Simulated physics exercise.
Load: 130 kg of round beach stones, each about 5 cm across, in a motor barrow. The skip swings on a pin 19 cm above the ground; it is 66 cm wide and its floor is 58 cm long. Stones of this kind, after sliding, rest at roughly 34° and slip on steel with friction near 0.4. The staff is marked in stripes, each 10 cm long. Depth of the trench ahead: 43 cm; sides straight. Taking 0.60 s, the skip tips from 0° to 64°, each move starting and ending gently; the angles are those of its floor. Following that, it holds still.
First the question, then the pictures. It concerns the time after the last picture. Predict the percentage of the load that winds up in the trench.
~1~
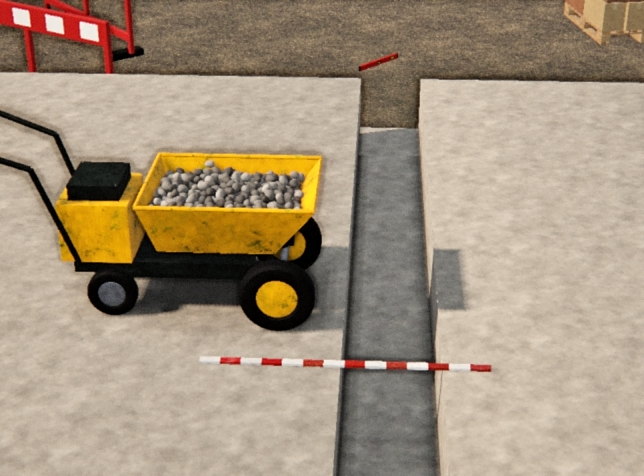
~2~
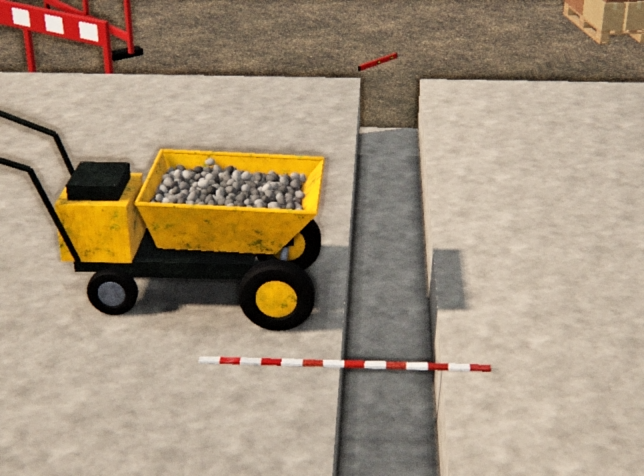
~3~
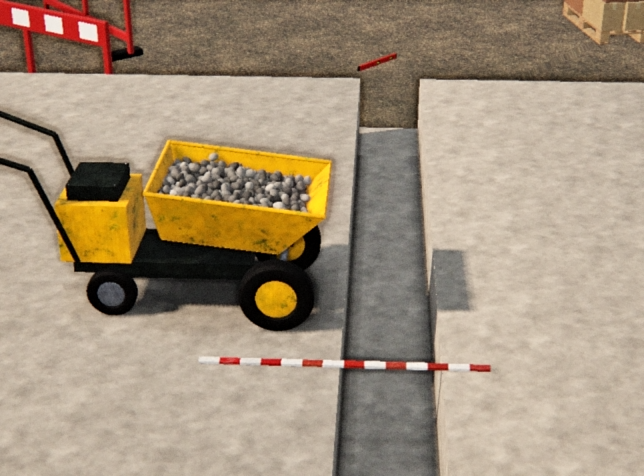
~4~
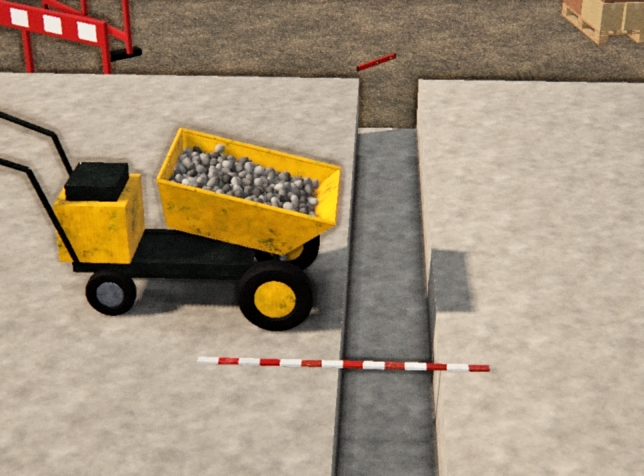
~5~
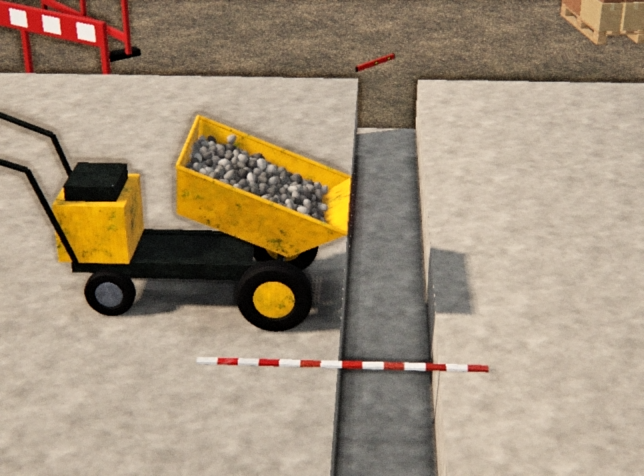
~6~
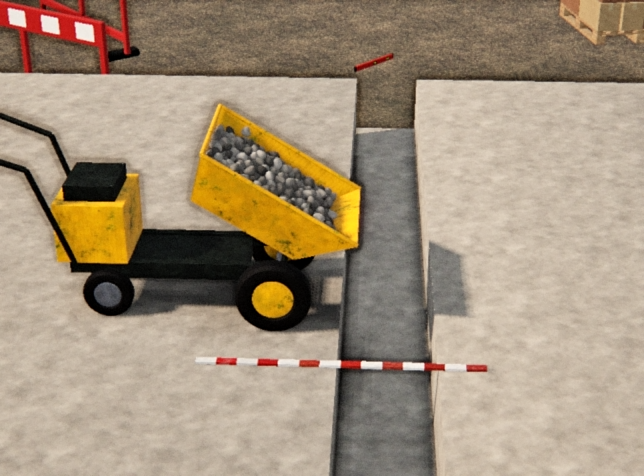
My prediction is about 61 per cent.
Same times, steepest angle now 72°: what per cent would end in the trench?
In that case around 65 percent.
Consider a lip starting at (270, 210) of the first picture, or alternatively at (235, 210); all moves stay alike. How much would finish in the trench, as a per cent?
I'd expect some 95 per cent, then some 85.
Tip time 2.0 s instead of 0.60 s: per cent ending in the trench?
In that case some 90 per cent.
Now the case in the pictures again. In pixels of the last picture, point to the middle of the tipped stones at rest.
Their centre sits close to (420, 355).
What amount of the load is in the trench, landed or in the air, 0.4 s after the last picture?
About 20%.
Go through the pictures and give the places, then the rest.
In the first picture, lip at (314, 212), floor tilted 0°, highest stones at (203, 180).
In the second picture, the skip is at 2°, its lip at (317, 213); the top of the load is at (198, 177).
In the third picture, the skip is at 7°, its lip at (325, 217); the top of the load is at (193, 171).
In the fourth picture, lip at (335, 224), floor tilted 14°, highest stones at (191, 161).
In the fifth picture, lip at (347, 234), floor tilted 23°, highest stones at (205, 150).
In the sixth picture, the skip is at 32°, its lip at (357, 246); the top of the load is at (222, 141).
Then, 0.1 s after the last picture the floor is at 54°, 100 % in the skip; the foremost stones are at (362, 253).
Then, 0.4 s after the last picture the floor is at 64°, 81 % in the skip, 19 % in the trench; the foremost stones are at (434, 295).
Then, 0.7 s after the last picture the floor is at 64°, 23 % in the skip, 37 % in the trench, 39 % past the trench; the foremost stones are at (577, 309).
Then, 2.7 s after the last picture the floor is at 64°, 0 % in the skip, 61 % in the trench, 39 % past the trench; the foremost stones are past the picture's edge.
